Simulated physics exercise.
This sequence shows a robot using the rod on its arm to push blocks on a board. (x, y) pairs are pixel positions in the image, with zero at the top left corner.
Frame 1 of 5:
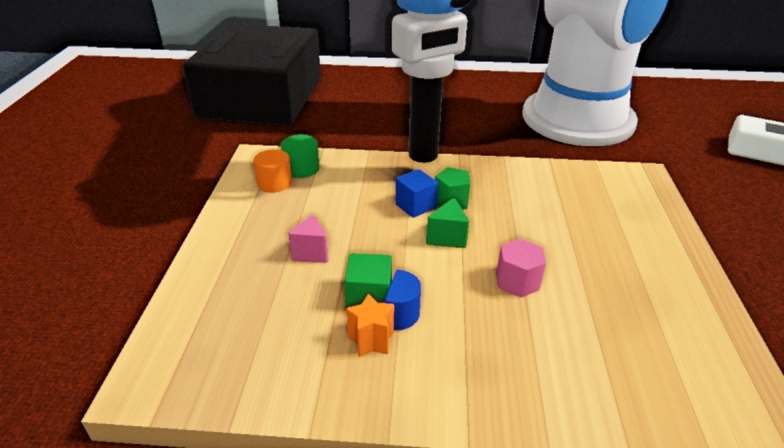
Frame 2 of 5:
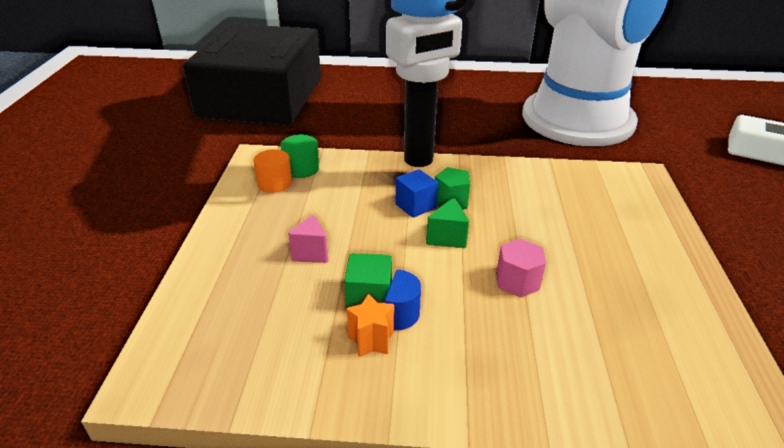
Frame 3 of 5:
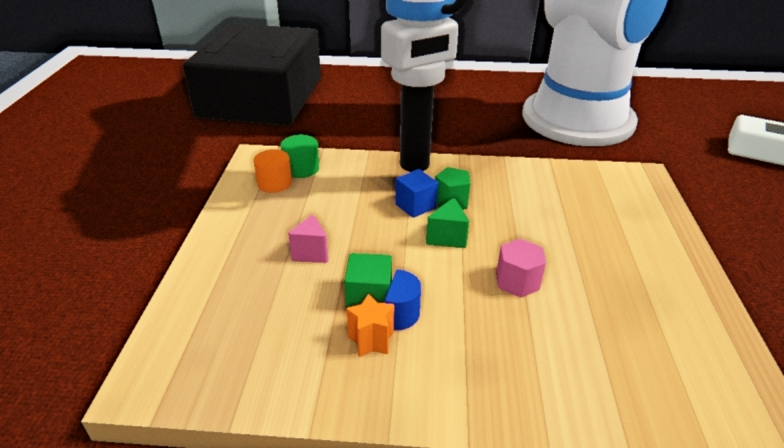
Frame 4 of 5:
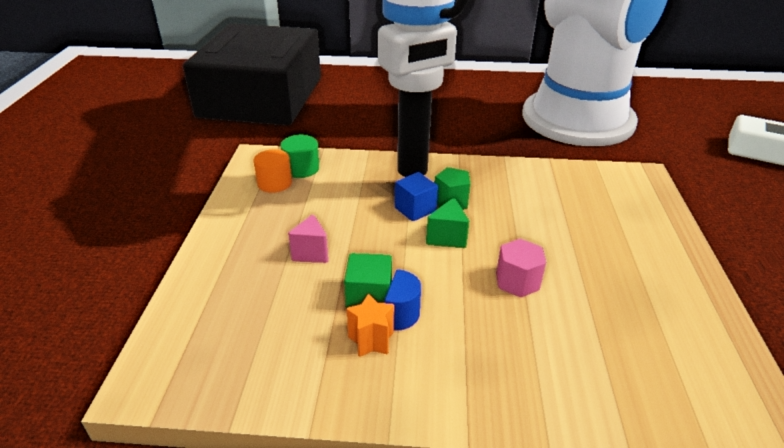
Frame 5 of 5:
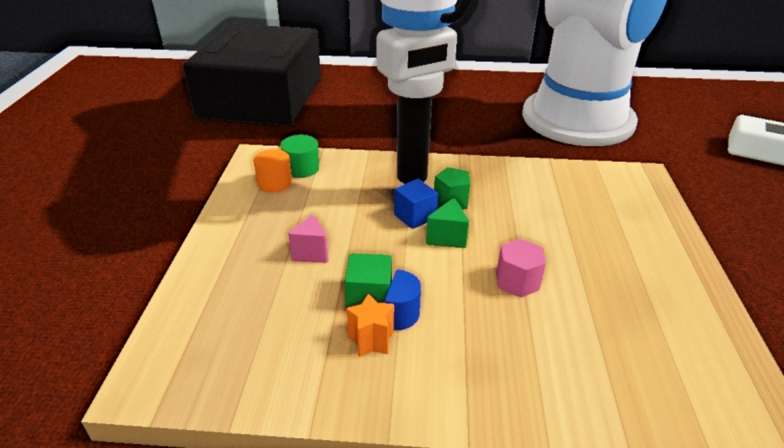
The robot arm's black rod shifts slightly left and toward the viewer at the far side of a wooden board scattered with colored blocks. It then meets the blue block and nudges it a little nearer the viewer, while the green, orange and pink blocks stay put.
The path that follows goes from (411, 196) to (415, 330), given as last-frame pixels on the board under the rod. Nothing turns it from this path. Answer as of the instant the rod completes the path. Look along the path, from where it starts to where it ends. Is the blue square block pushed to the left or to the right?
Facing from start to end, it will go to the right.
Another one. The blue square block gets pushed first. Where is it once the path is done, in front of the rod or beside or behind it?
The rod still has the blue square block in front of it when the path ends.
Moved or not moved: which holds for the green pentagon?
Left where it is.
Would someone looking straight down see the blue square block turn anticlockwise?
No - that is not the case.
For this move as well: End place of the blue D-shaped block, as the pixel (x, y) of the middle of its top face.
I'd guess (399, 370).
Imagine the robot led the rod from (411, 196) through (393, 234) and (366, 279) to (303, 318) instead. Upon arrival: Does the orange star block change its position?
It seems so.
The first path, step by step. One third of the way, rod at (413, 213); blue square block at (412, 227), turned 30° clockwise; green triangle at (453, 215), turned 20° anticlockwise.
Two thirds of the way, rod at (415, 257); orange star block at (366, 325), turned 25° clockwise; blue D-shaped block at (402, 304), turned 15° anticlockwise; blue square block at (406, 274), turned 55° clockwise; green triangle at (453, 215), turned 20° anticlockwise.
At the end, rod at (416, 310); orange star block at (358, 343), turned 110° clockwise; blue D-shaped block at (399, 370), turned 25° anticlockwise; blue square block at (404, 332), turned 60° clockwise; green triangle at (453, 215), turned 20° anticlockwise; green pentagon unmoved.
